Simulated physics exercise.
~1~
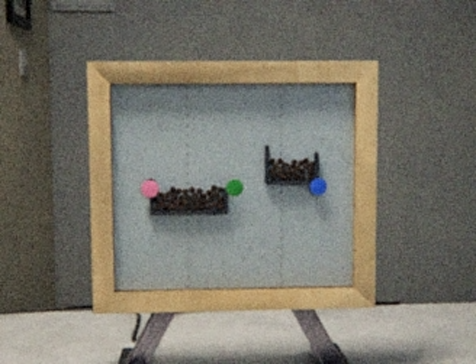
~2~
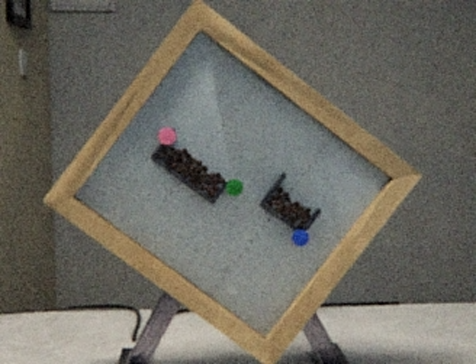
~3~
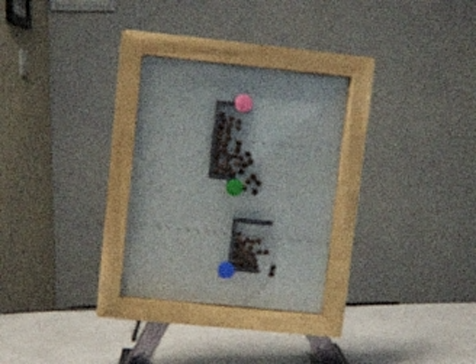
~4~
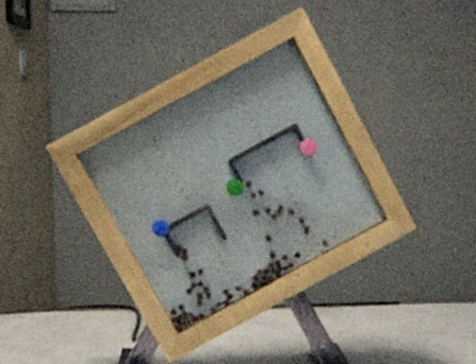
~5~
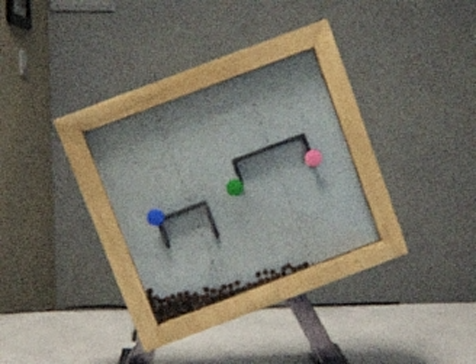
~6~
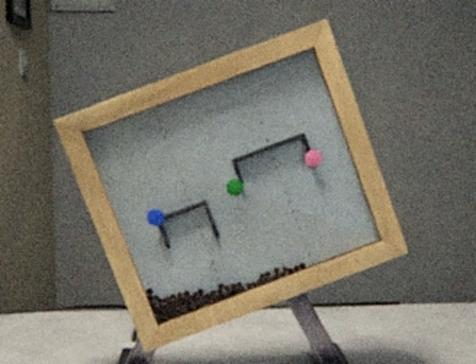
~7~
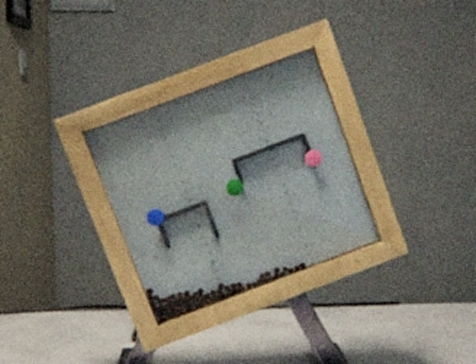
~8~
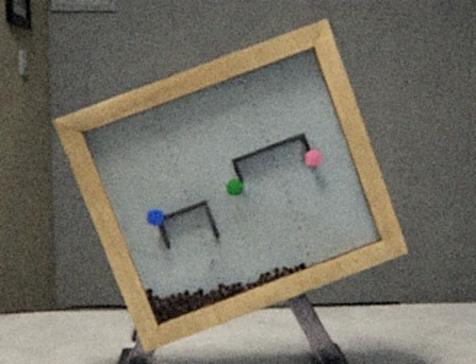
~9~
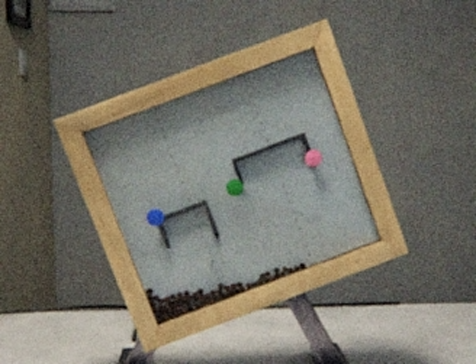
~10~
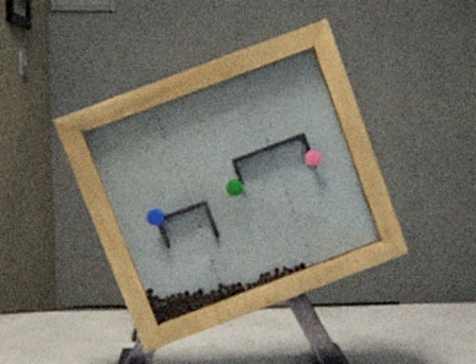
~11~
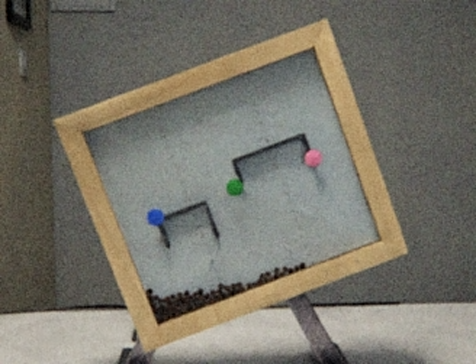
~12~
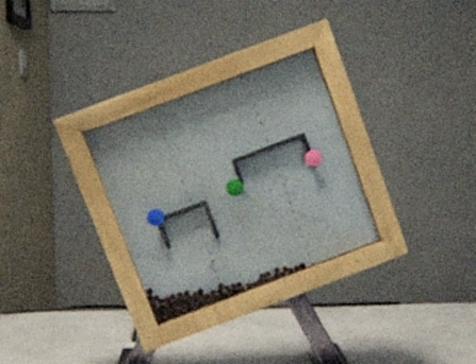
The clip opens on a clear-fronted box with a wooden rim standing on a table, its small dark pellets heaped in two black trays near pink, green and blue stickers. The box begins turning clockwise, and the pellets tilt with the trays. As it rolls onto its side, some spill out past the open sides. Turning further, it tips the trays over, and the pellets stream down to the lower edge. After a slight further turn the box stops, still tilted, with the empty trays upside down and the pellets resting in a dark bank, deepest toward the lower left corner.
